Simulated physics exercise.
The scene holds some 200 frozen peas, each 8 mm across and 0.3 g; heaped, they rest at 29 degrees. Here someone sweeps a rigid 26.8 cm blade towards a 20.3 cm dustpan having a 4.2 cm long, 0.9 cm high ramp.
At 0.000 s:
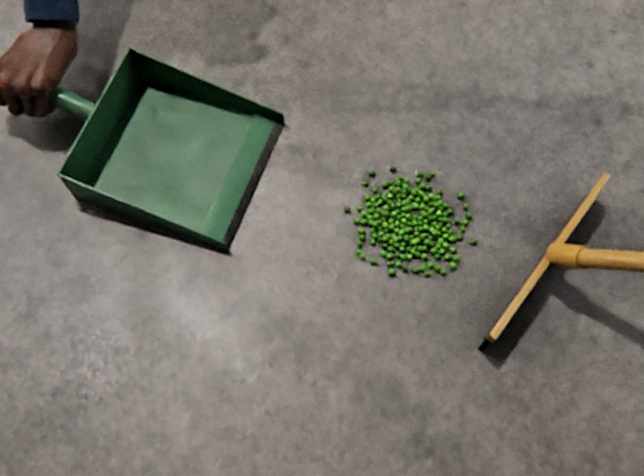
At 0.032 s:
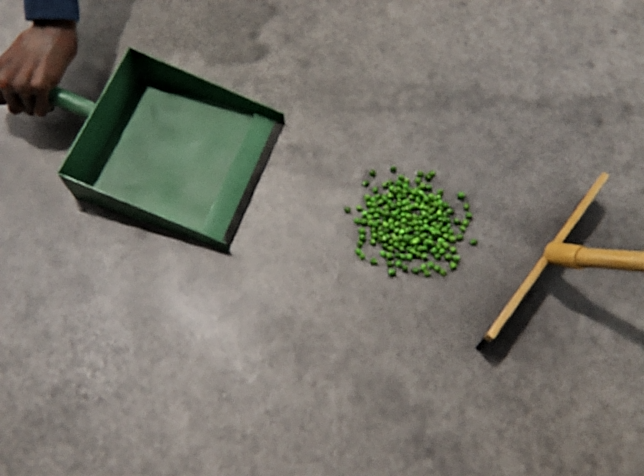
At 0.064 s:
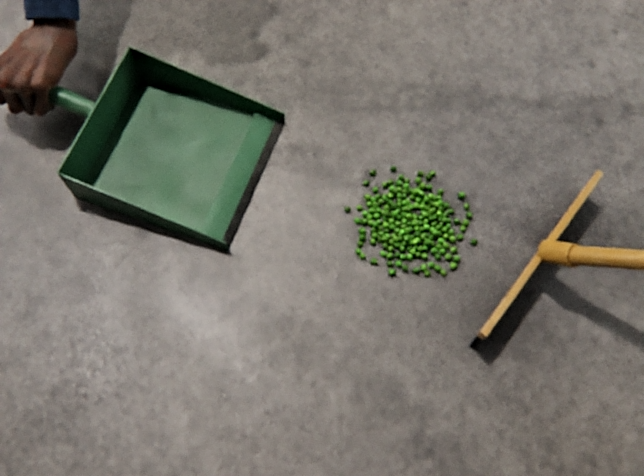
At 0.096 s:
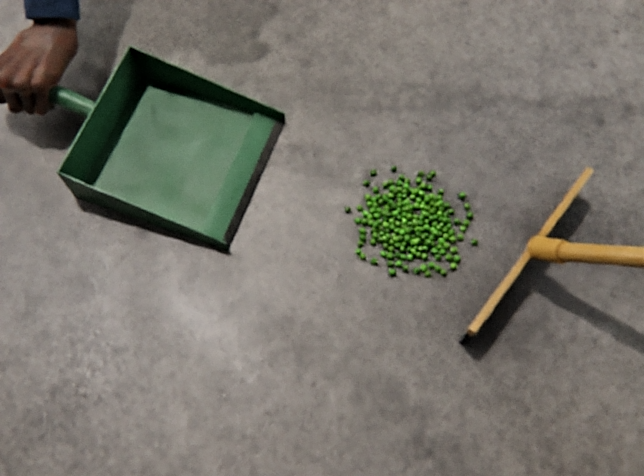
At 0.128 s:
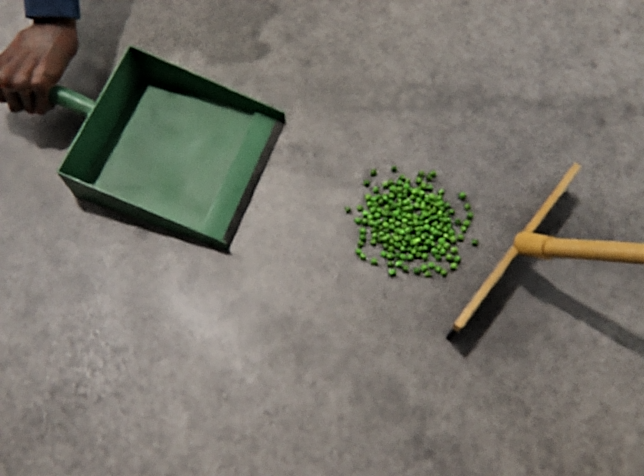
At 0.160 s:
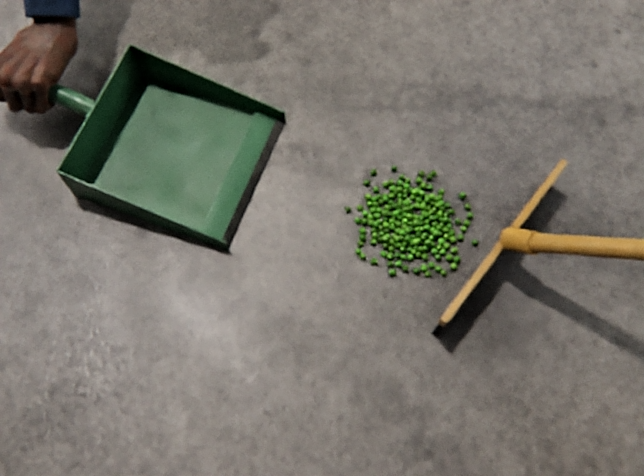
A wooden-bladed sweeper with a yellow handle slides left across a gray concrete floor, closing in on a loose pile of small green peas that stays undisturbed, while a hand at left holds a green dustpan still.
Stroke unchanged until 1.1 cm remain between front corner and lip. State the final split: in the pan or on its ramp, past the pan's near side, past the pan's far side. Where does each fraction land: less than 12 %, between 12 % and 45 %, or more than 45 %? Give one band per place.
As I see it, pan: Small; near side: Small; far side: Moderate.
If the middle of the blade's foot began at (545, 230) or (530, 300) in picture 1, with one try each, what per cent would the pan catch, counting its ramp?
I'd put it near 15 per cent for the first and near 5 per cent for the second.
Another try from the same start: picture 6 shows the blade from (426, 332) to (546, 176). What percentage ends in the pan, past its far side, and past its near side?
Per cent by place - pan 5, far side 25, near side 5.
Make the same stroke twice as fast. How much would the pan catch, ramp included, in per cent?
Share: Near 30 %.
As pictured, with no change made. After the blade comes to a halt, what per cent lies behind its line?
Around 0 in a hundred.
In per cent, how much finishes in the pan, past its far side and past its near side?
Final shares - pan: 5%, near side: 0%, far side: 25%.
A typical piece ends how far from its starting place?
20 cm, roughly.
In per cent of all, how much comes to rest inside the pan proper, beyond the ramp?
Estimate: About 0 %.
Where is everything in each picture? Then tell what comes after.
Blade from (492, 337) to (603, 180), moved 0.0 cm, 0 of the pieces shifted so far; middle of the pieces at (410, 224); pan at (169, 156), in the first frame.
Blade from (490, 336) to (602, 180), moved 0.3 cm, 0 of the pieces shifted so far; middle of the pieces at (410, 224), in the second frame.
Blade from (483, 334) to (596, 178), moved 1.1 cm, 0 of the pieces shifted so far; middle of the pieces at (410, 224), in the third frame.
Blade from (472, 331) to (586, 175), moved 2.5 cm, 0 of the pieces shifted so far; middle of the pieces at (410, 224), in the fourth frame.
Blade from (458, 326) to (574, 171), moved 4.2 cm, 0 of the pieces shifted so far; middle of the pieces at (411, 224), in the fifth frame.
Blade from (444, 321) to (561, 167), moved 5.9 cm, 0 of the pieces shifted so far; middle of the pieces at (411, 224); pan at (169, 153). The blade's pace is about 0.53 m/s, in the sixth frame.
After 0.41 s, middle of the blade 19 cm from the lip; 0 % over the lip, far side 5 %, near side 0 %.
After 0.58 s, middle of the blade 10 cm from the lip; 0 % over the lip, far side 15 %, near side 0 %.
After 0.87 s, middle of the blade 5 cm from the lip; 10 % over the lip, far side 25 %, near side 0 %.
By 1.4 s all is still; pan 5 %, near side 0 %, far side 25 %, in front of the lip or behind the blade 65 %.
